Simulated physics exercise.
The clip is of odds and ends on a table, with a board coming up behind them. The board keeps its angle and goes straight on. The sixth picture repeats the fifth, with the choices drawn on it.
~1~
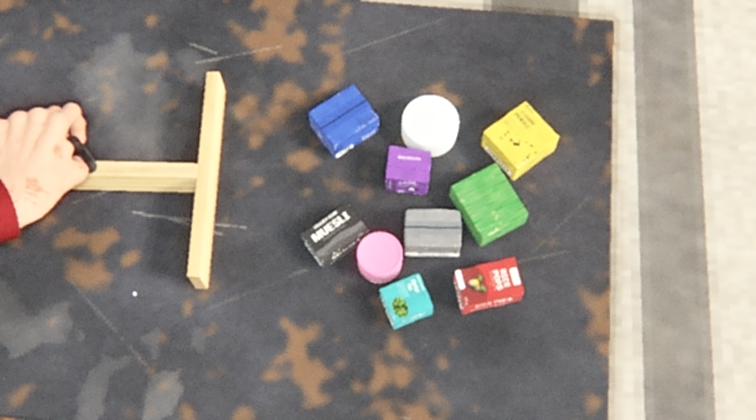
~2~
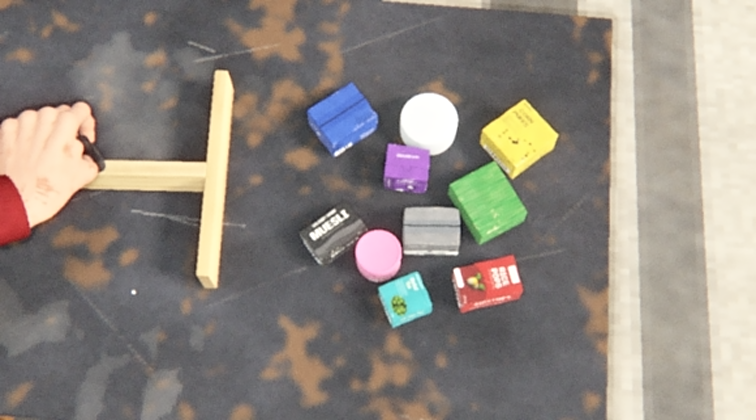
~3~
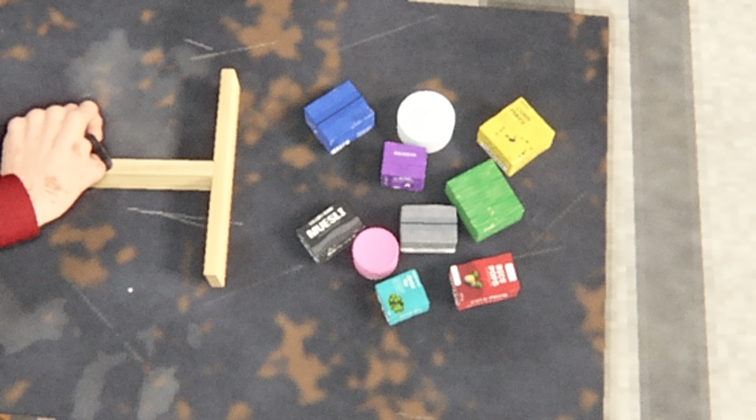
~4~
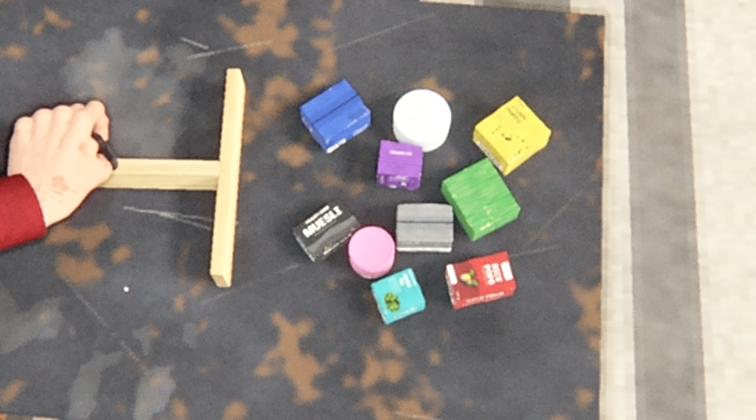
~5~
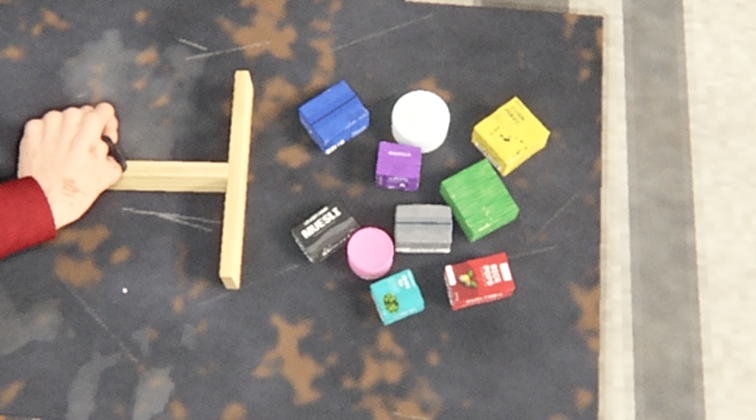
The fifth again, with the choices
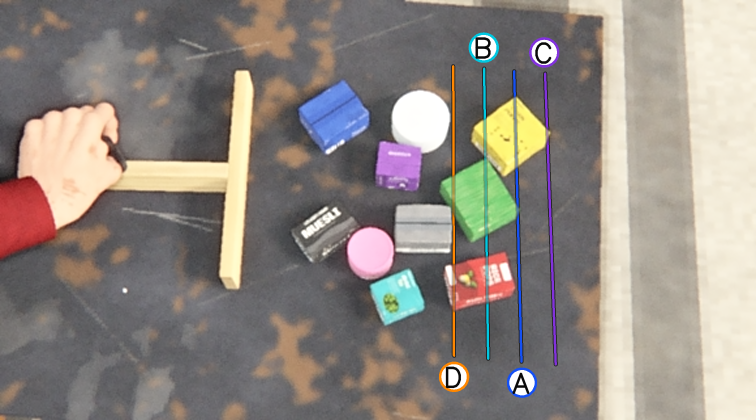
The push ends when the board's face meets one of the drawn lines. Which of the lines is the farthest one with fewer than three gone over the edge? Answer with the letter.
Line A.
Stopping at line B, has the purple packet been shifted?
Yes.
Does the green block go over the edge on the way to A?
No.
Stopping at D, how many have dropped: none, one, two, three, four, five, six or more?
The count is none.
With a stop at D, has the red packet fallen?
No.
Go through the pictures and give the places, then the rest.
Grey box (433, 233); turquoise box (406, 302); black packet (336, 236), in the first frame.
Board (212, 169); red packet (487, 284), in the second frame.
Board (220, 168); blue box (339, 118), in the third frame.
Board (226, 168); green block (480, 200), in the fourth frame.
Board (234, 170); white tin (420, 123); grey box (423, 229); turquoise box (397, 297), in the fifth frame.
On the marked copy, A at (518, 209); B at (486, 207); C at (550, 212); D at (454, 204).
With A. Early on, board (337, 178); turquoise box (400, 302); white tin (443, 124).
Further on, board (440, 187); yellow box (564, 149); green block (523, 190).
At the end, board (518, 193); yellow box (603, 144); green block (595, 197); none fallen.
As for the rest, B is within the limit but short; C drops three; D is within the limit but short.
